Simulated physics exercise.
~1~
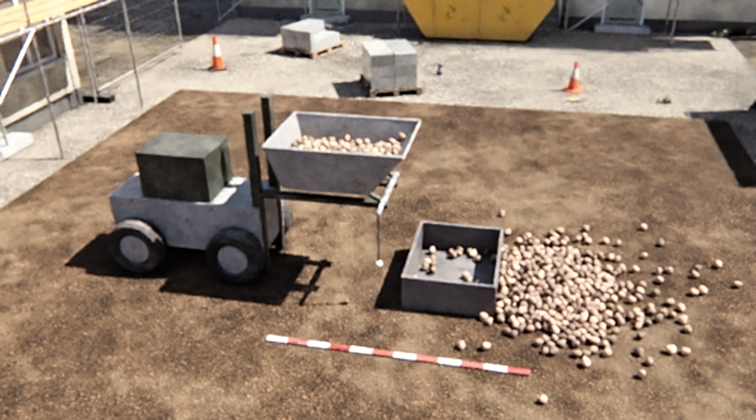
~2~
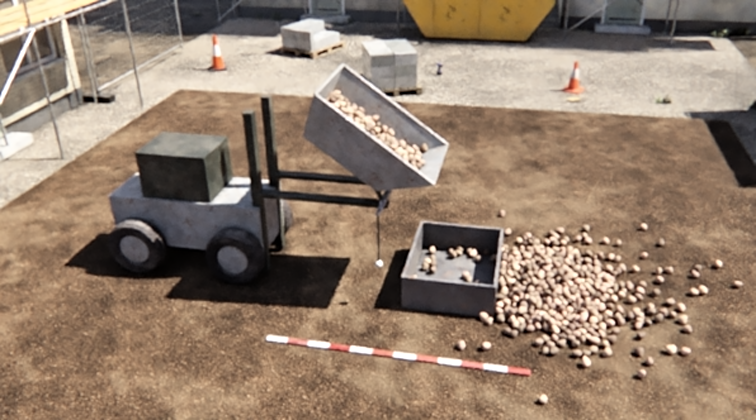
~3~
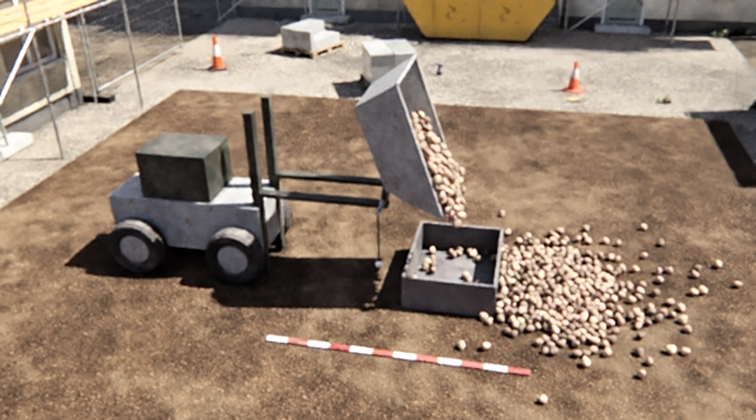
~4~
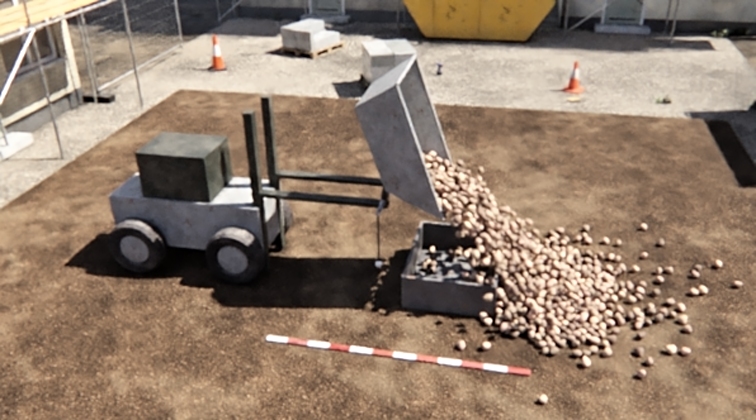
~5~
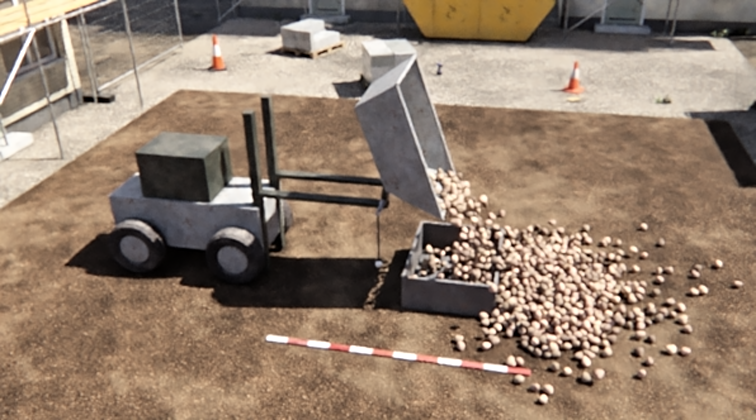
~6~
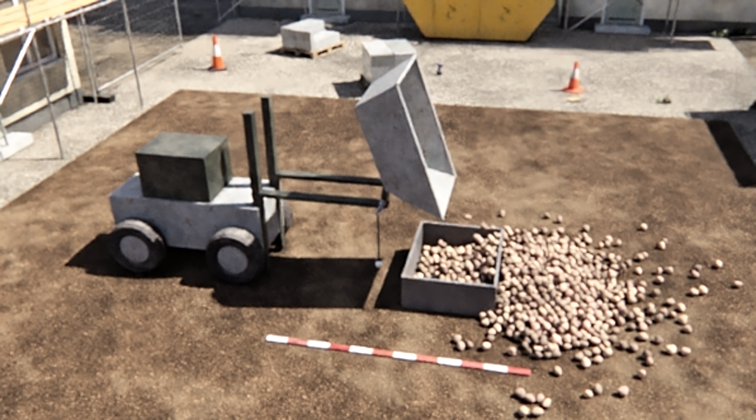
A raised grey skip tips right and empties its stones partly into a bin, mostly beyond it.
